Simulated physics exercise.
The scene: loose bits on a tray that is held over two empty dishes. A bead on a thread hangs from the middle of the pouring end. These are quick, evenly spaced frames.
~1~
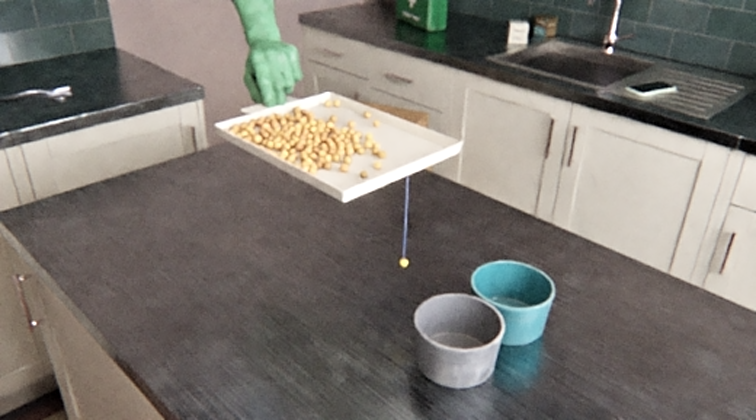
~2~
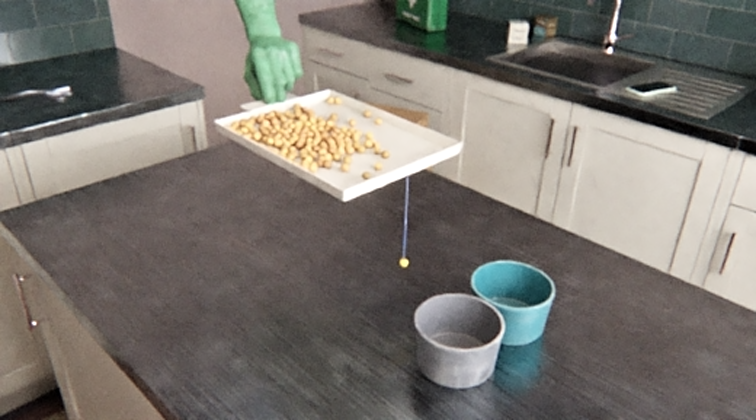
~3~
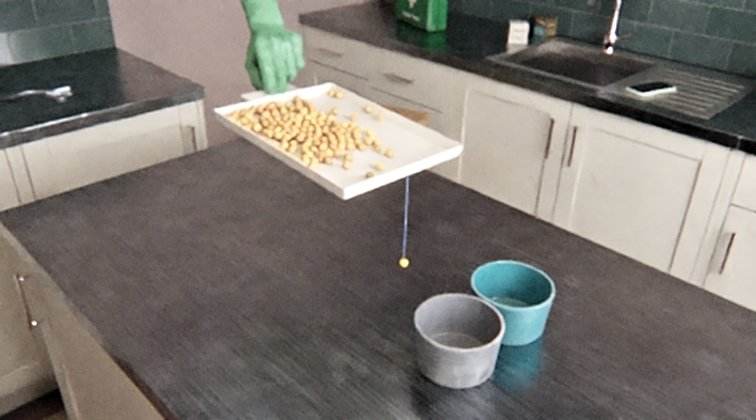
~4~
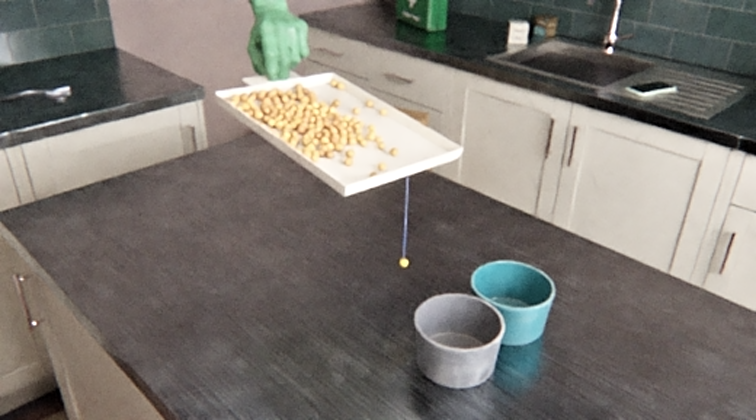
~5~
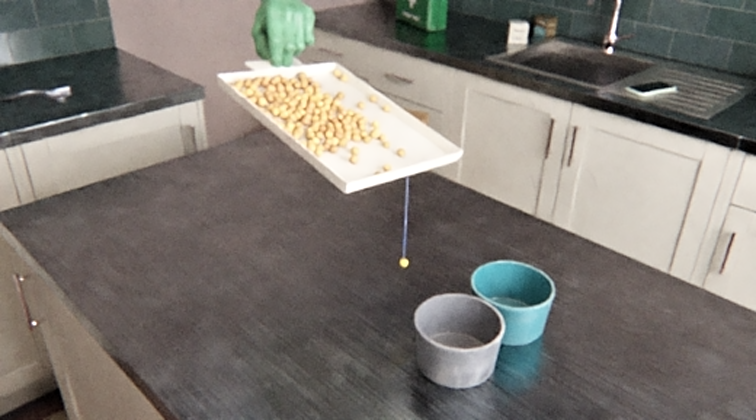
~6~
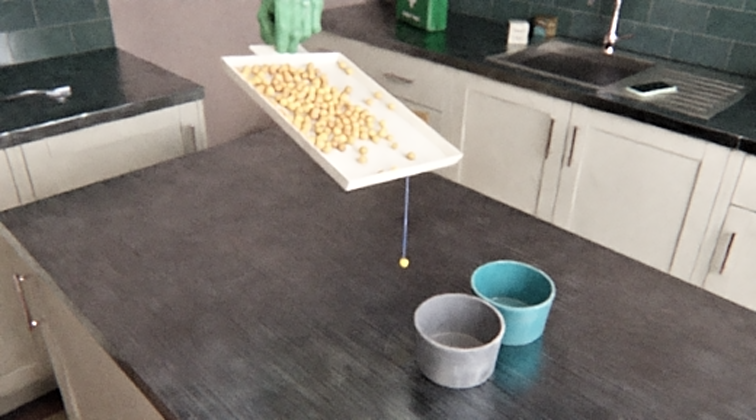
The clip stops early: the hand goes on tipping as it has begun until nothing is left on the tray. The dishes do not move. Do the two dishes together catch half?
Caught overall: Less than half.
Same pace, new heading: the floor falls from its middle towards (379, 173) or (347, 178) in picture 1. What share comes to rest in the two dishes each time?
Roughly 10 per cent, and 0 per cent.
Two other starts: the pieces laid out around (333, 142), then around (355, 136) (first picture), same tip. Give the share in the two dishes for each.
In turn 0 and 0 in a hundred.
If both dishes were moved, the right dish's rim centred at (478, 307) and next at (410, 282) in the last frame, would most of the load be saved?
First not half, then under half.
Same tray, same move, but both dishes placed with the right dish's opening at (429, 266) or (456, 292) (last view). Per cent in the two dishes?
In turn 20 and 10 in a hundred.
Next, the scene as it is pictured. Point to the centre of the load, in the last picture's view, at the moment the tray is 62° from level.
Close to (451, 170).
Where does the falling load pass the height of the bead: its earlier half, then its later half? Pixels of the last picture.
At about (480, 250), then at (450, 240).
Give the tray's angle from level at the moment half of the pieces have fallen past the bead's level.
Around 75° of tilt.
Shortly afterwards, tray tipped steeply; near half on the tray; only a few in the right dish; a little outside both; near a third in the air.
Next, tray tipped right over; a little on the tray; a little in the right dish; the bulk outside both; a little in the air.
Some moments later, tray tipped past a quarter turn; a little in the right dish; all but a few outside both.
In the end, tray tipped past a quarter turn; none at all in the left dish; a little in the right dish; all but a few outside both.
